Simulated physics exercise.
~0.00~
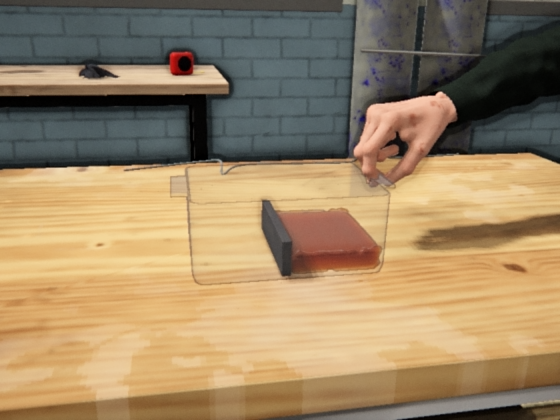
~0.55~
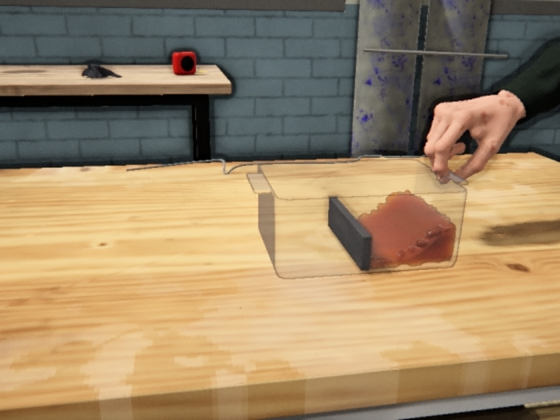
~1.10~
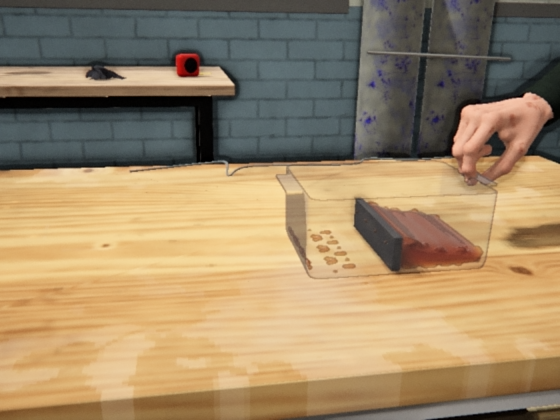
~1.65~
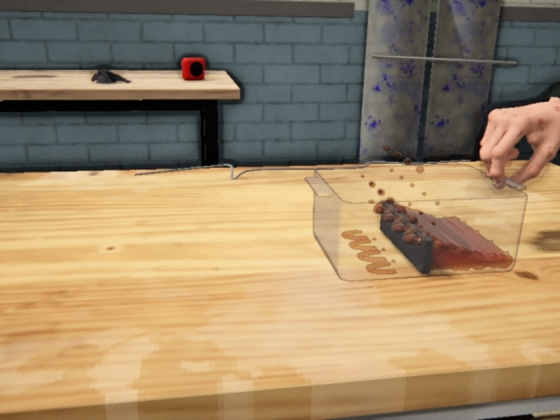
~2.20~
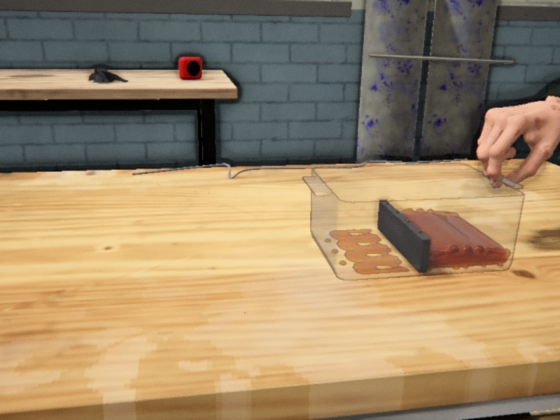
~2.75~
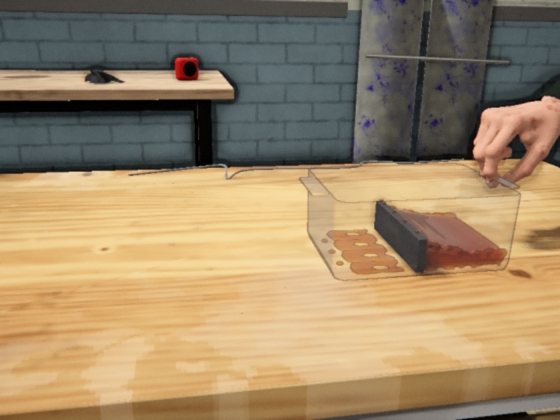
A hand in a dark sleeve grips the right end of a clear, open box on a pale wooden table, seen from slightly above in a workshop with a blue-grey brick wall. A low black wall divides the box, with reddish-brown tea on the right and nothing on the left. The hand pulls the box to the right, and the tea tilts and ripples. As it moves further, drops cross the divider and spatter the empty side. At the end the box is nearly still, with most tea on the right and a shallow, patchy puddle on the left.
